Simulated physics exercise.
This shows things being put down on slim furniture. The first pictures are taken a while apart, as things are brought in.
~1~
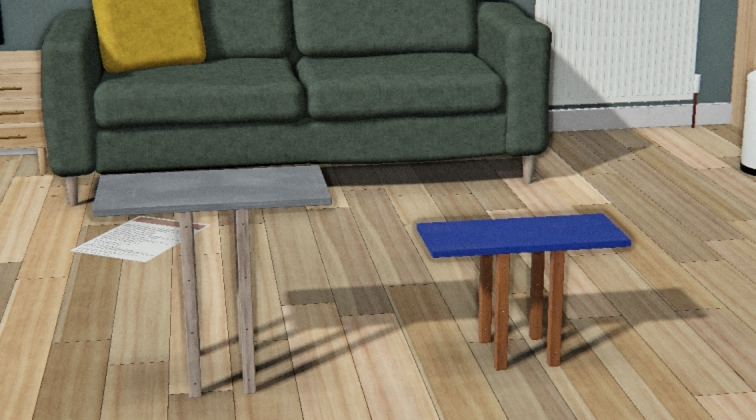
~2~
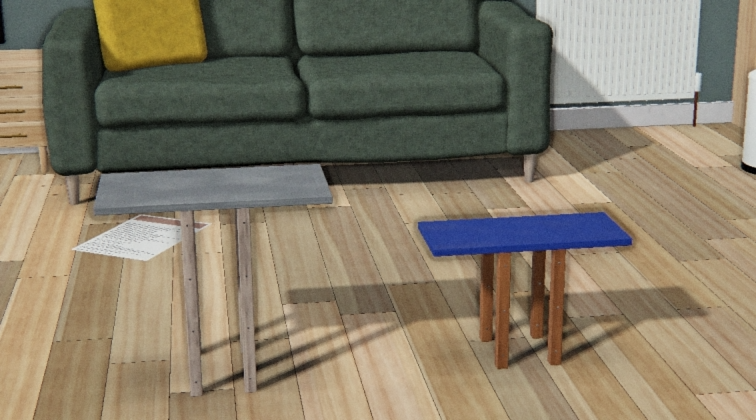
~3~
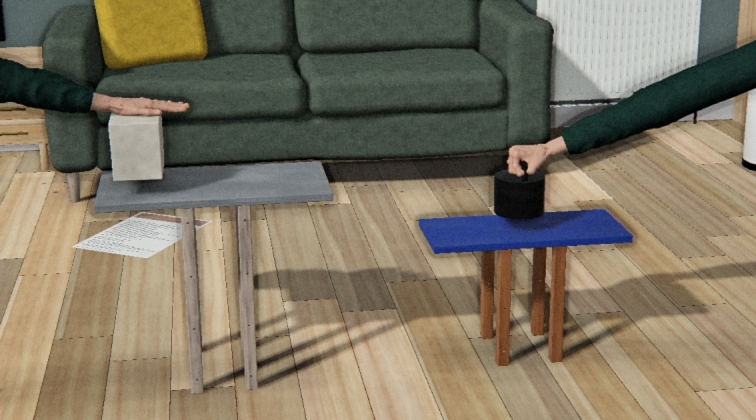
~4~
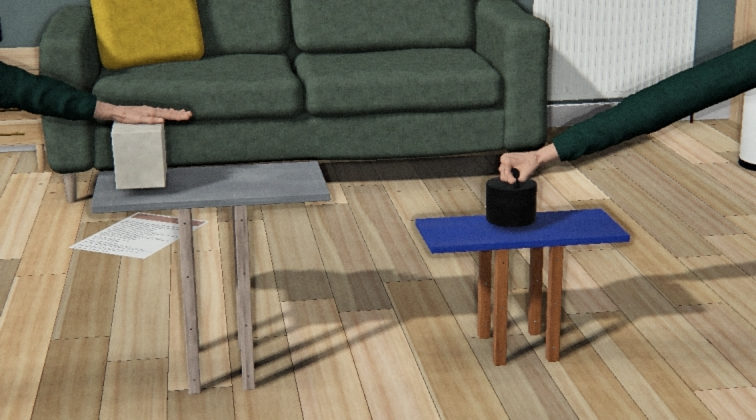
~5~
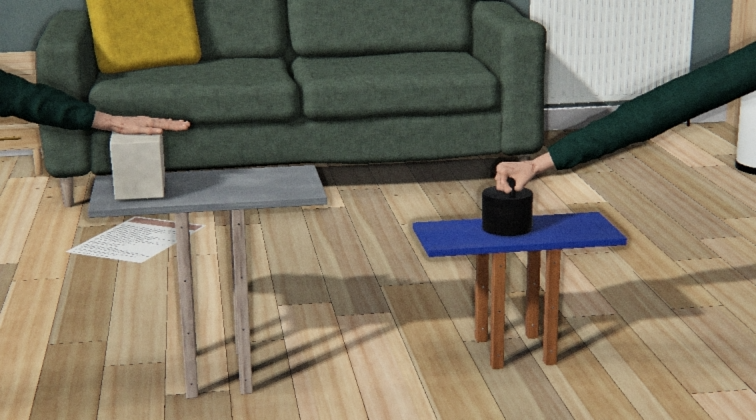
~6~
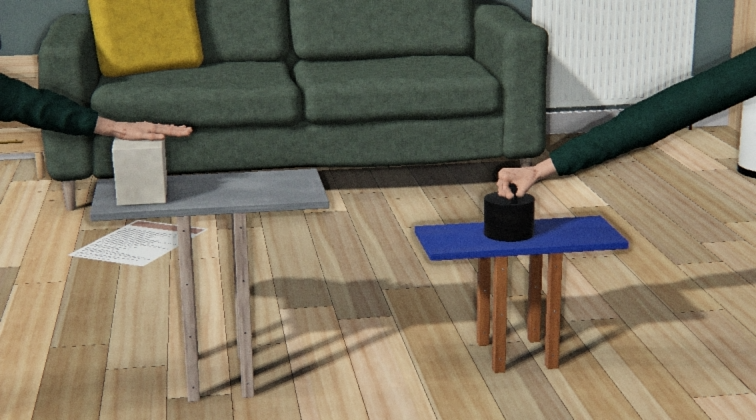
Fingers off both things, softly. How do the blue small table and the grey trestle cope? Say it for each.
In the end the blue small table stays flat on its feet and the grey trestle tips up.
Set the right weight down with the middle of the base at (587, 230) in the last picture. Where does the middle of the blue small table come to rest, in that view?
About (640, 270).
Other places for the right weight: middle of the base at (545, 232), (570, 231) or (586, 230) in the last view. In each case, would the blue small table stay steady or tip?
In turn it does not tip; tilts up; topples.
Then, 0.76 s later than the last frame, blue small table at rest near (519, 237); grey trestle tilted by 21° near (136, 199).
Then, 0.96 s later than the last frame, blue small table at rest near (519, 237); grey trestle tilted by 49° near (48, 244).
Then, 1.10 s later than the last frame, blue small table at rest near (519, 237); grey trestle tilted by 69°.
When it is over, the blue small table keeps steady, near (519, 237); the grey trestle goes over, near (14, 294).
